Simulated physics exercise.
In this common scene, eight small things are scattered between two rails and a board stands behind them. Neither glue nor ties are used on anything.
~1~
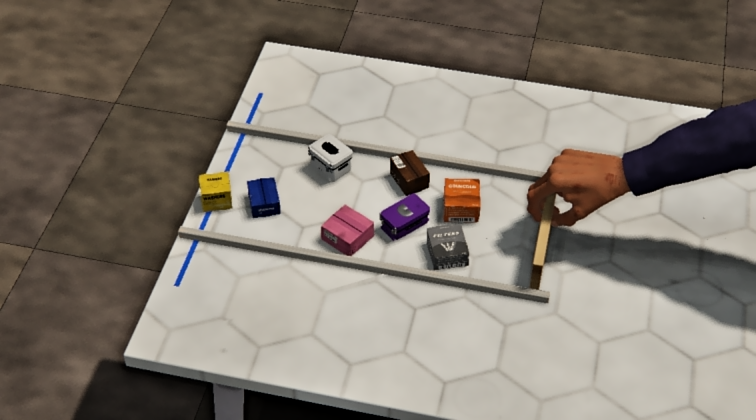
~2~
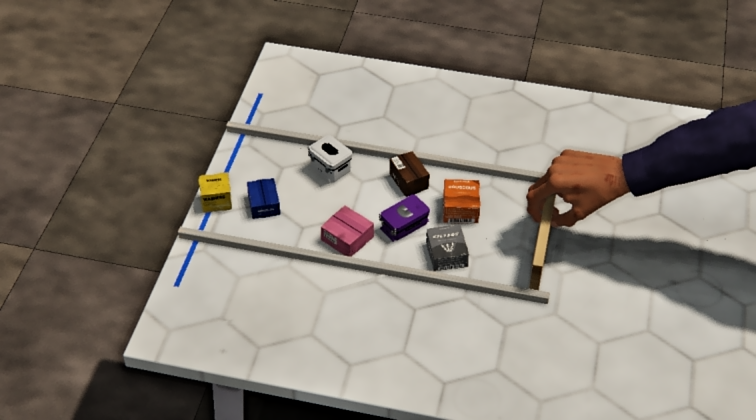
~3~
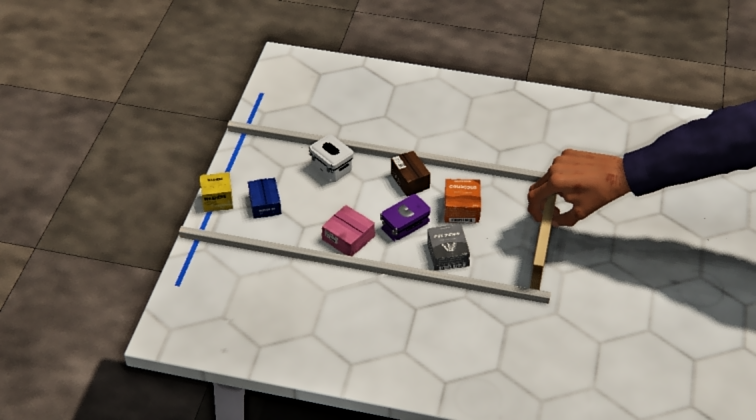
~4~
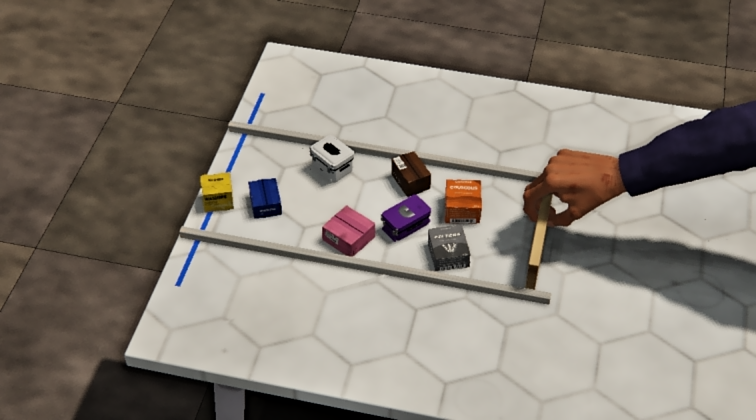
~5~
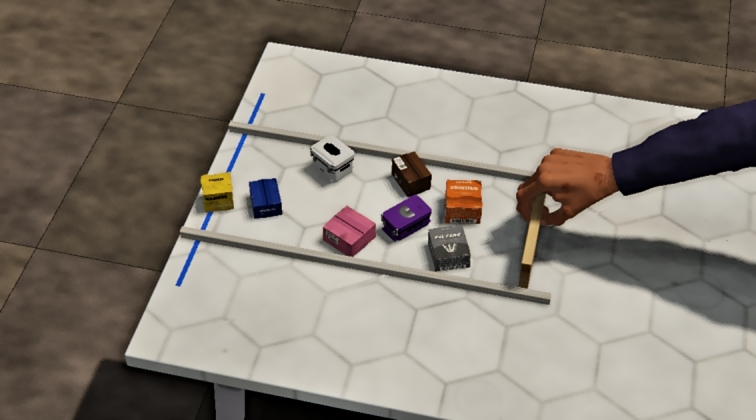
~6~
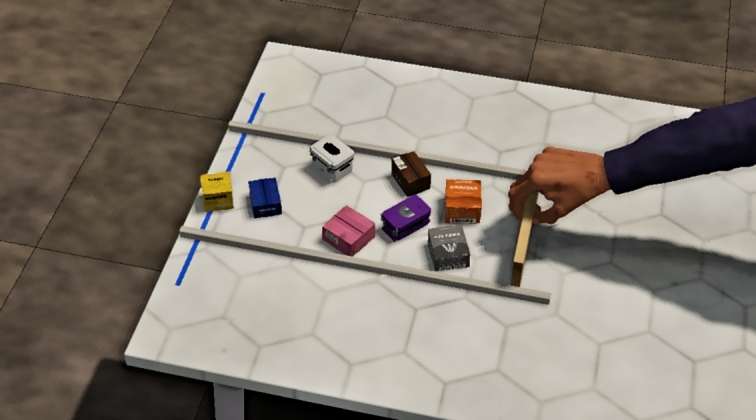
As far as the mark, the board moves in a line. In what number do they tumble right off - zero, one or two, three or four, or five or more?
Five or more tumble off.
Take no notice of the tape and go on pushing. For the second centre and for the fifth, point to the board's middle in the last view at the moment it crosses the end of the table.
In pixels, around (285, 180) followed by around (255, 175).
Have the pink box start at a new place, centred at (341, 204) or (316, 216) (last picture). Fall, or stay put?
For the first start it does not stay, and for the second it does not stay.
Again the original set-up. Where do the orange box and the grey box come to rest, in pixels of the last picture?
(218, 147) and (193, 204).
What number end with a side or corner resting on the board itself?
Looks like 2 of them, all told.
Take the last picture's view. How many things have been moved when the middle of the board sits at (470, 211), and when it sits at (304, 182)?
Counts: 2 / 8.
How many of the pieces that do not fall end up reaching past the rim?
The count is 2.
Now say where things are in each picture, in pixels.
Yellow box (216, 192); blue box (264, 198); white case (331, 158); board (546, 223); tape (222, 182), in the first picture.
Blue box (263, 198); brown box (409, 174), in the second picture.
White case (332, 159); pink box (348, 231), in the third picture.
Yellow box (217, 192); grey box (449, 248), in the fourth picture.
Blue box (265, 198); orange box (463, 202), in the fifth picture.
Yellow box (217, 192); blue box (265, 198); white case (333, 159); board (527, 221); tape (223, 182), in the sixth picture.
Soon after, none off yet; yellow box at rest near (217, 192); blue box at rest near (265, 198); white case at rest near (333, 159).
After that, none off yet; yellow box displaced a little near (203, 190); blue box displaced about its own width near (233, 193); white case displaced well along near (250, 147).
In the end, the number that fall off is five or more; gone, purple case, brown box, pink box, white case, blue box and yellow box.
